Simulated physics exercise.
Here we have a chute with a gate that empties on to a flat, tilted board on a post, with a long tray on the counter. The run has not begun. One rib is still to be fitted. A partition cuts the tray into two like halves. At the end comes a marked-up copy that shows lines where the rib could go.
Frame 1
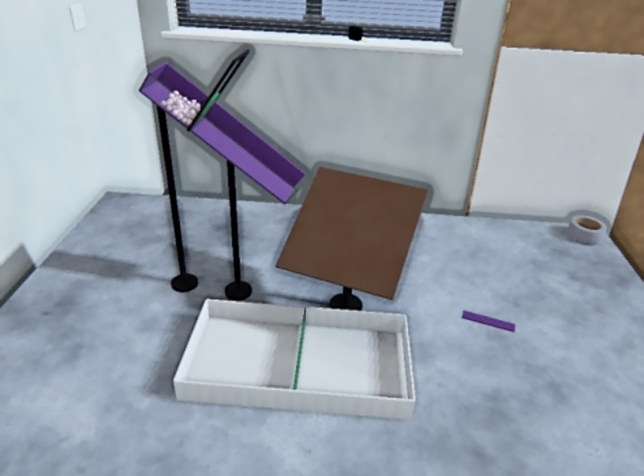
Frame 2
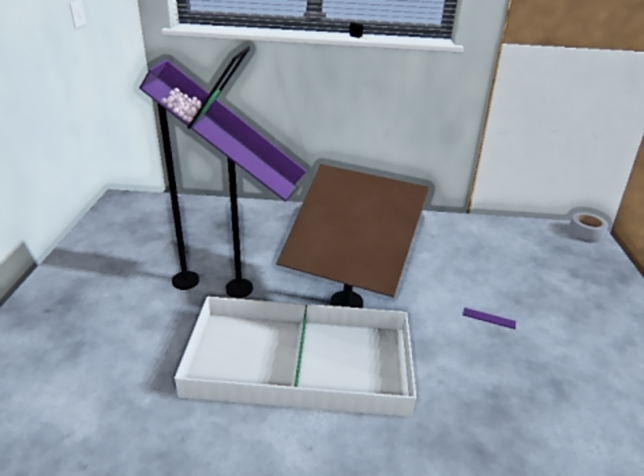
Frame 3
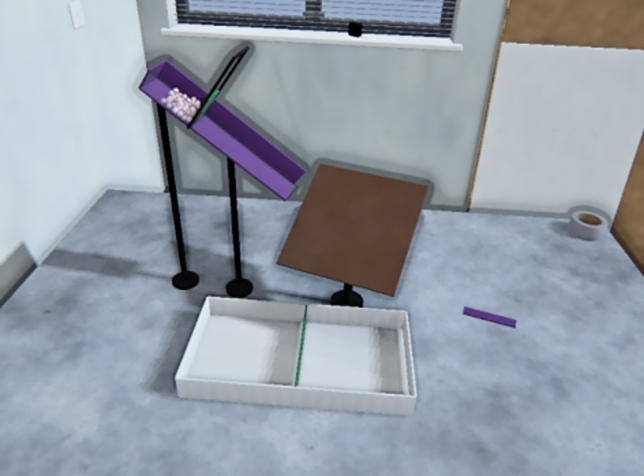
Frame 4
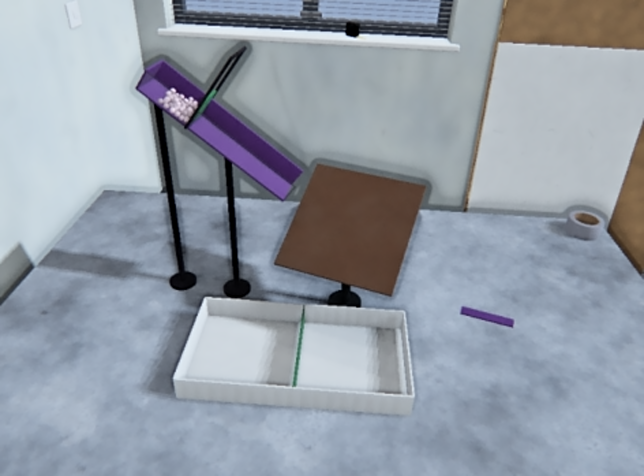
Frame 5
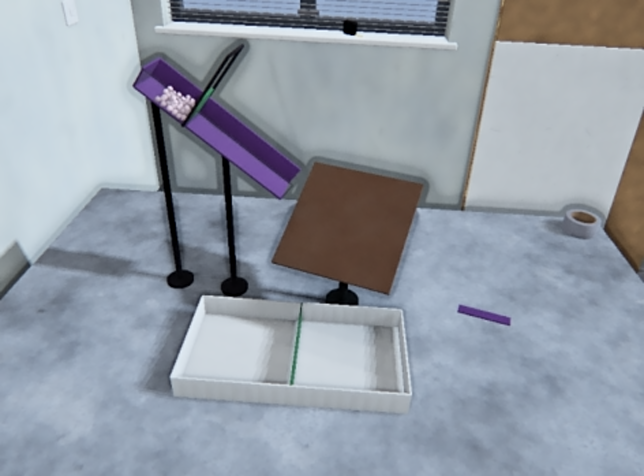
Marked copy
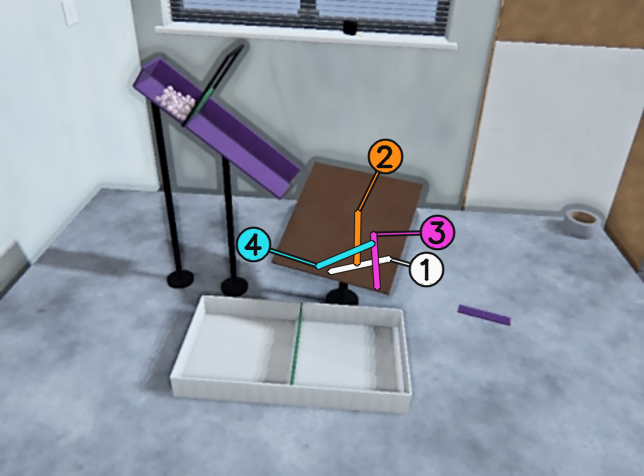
Pale pink beads resting still behind a gate in a sloping purple chute, above a tilted brown board and divided white tray.
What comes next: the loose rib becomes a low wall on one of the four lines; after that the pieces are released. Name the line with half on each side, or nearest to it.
Line 1.
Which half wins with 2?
The right half.
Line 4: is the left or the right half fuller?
Left.
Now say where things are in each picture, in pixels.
The first picture shows load behind the gate near (186, 108), sugar pearls; lip of the chute near (289, 196), sloping fairly steeply.
The second picture shows middle of the board near (354, 224), tilted fairly steeply; middle of its low edge near (333, 280); of its high edge near (373, 175).
The third picture shows front corners of the tray near (176, 378) and (416, 397); front end of its middle wall near (295, 387); gate still shut near (210, 99).
The fourth picture shows middle of the load near (184, 106); lip near (287, 193).
The fifth picture shows middle of the load near (181, 104); lip near (285, 191).
On the marked copy, line 1 from (388, 258) to (330, 271); line 2 from (357, 212) to (357, 262); line 3 from (373, 234) to (377, 287); line 4 from (372, 243) to (318, 266).
If 1 is chosen, of what is caught, close to half in the left half, close to half in the right.
If 2 is chosen, of what is caught, a small share in the left half, all but a few in the right.
If 3 is chosen, of what is caught, a small share in the left half, all but a few in the right.
If 4 is chosen, of what is caught, all but a few in the left half, a small share in the right.
